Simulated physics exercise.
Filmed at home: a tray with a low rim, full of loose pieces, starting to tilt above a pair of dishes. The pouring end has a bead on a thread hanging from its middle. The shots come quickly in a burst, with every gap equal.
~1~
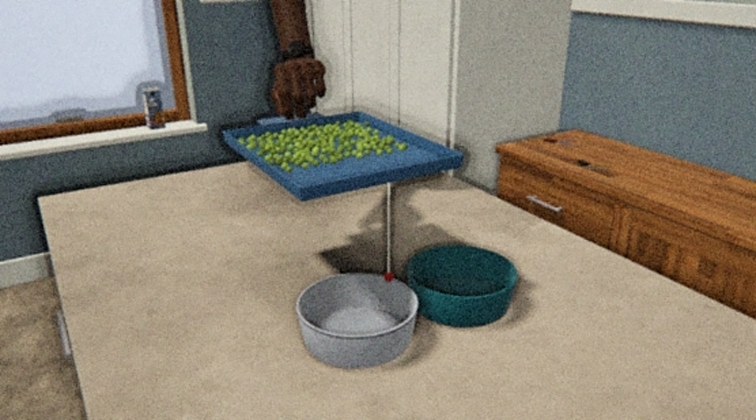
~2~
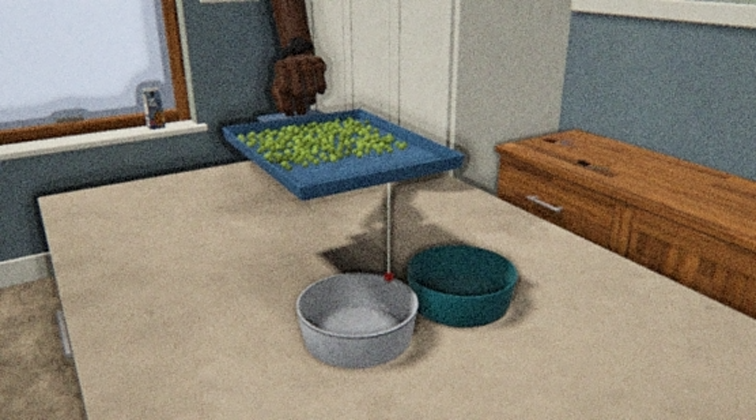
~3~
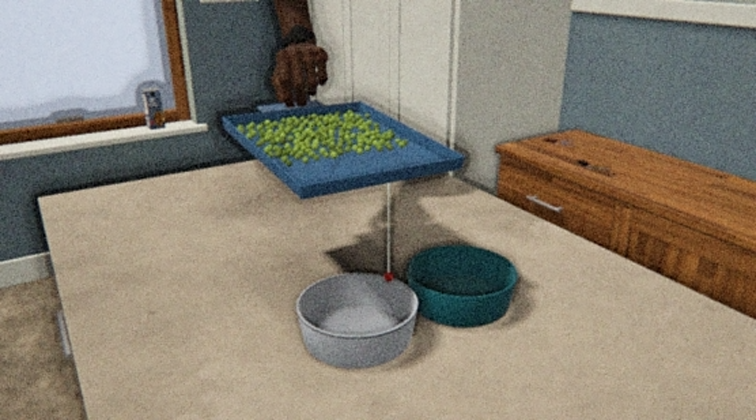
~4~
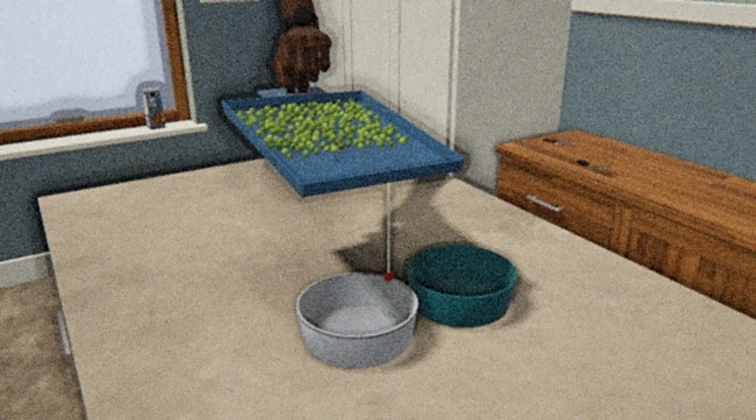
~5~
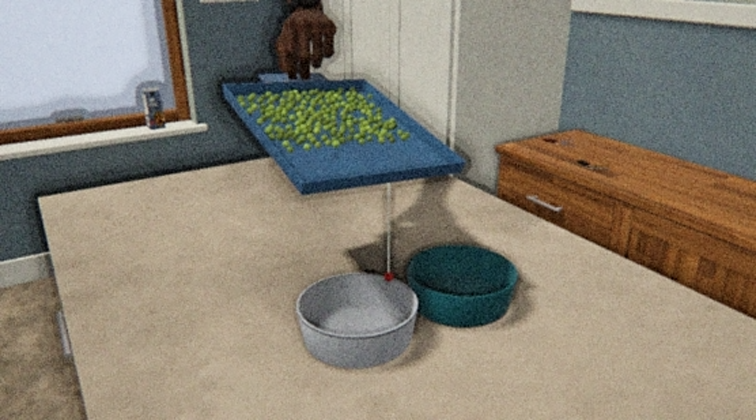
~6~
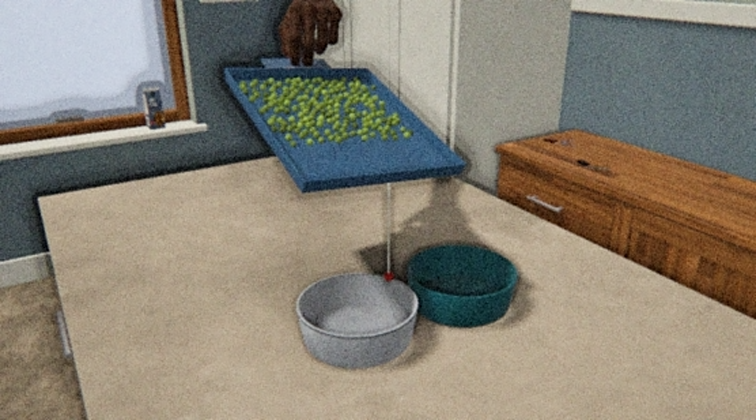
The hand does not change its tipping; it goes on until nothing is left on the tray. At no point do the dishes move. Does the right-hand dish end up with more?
I'd say most of it lands in the right one, honestly.
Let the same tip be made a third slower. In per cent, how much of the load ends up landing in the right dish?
I'd expect near 70 per cent.
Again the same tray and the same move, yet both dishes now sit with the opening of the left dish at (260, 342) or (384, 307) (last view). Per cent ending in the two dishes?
First about 30, then 90 per cent.
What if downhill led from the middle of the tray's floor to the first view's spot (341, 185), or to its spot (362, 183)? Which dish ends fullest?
Heading one: The dish placed left; heading two: The dish placed left.
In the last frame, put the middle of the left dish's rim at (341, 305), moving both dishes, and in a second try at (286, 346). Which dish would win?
The dish to the right at the first, the dish to the right at the second.
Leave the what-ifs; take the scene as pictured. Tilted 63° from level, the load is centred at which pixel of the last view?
I'd put the middle close to (426, 169).
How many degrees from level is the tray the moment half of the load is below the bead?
It is at around 115 degrees by then.
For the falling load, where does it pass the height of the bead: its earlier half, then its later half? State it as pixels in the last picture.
Around (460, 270), followed by around (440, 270).
Shortly afterwards, tray tipped steeply; the bulk on the tray; a little in the right dish; a little in the air.
Next, tray tipped past a quarter turn; near two thirds on the tray; near a quarter in the right dish; a little outside both; a little in the air.
Some moments later, tray tipped past a quarter turn; a little in the left dish; near two thirds in the right dish; near a quarter outside both.
In the end, tray tipped past a quarter turn; a little in the left dish; near two thirds in the right dish; near a quarter outside both.
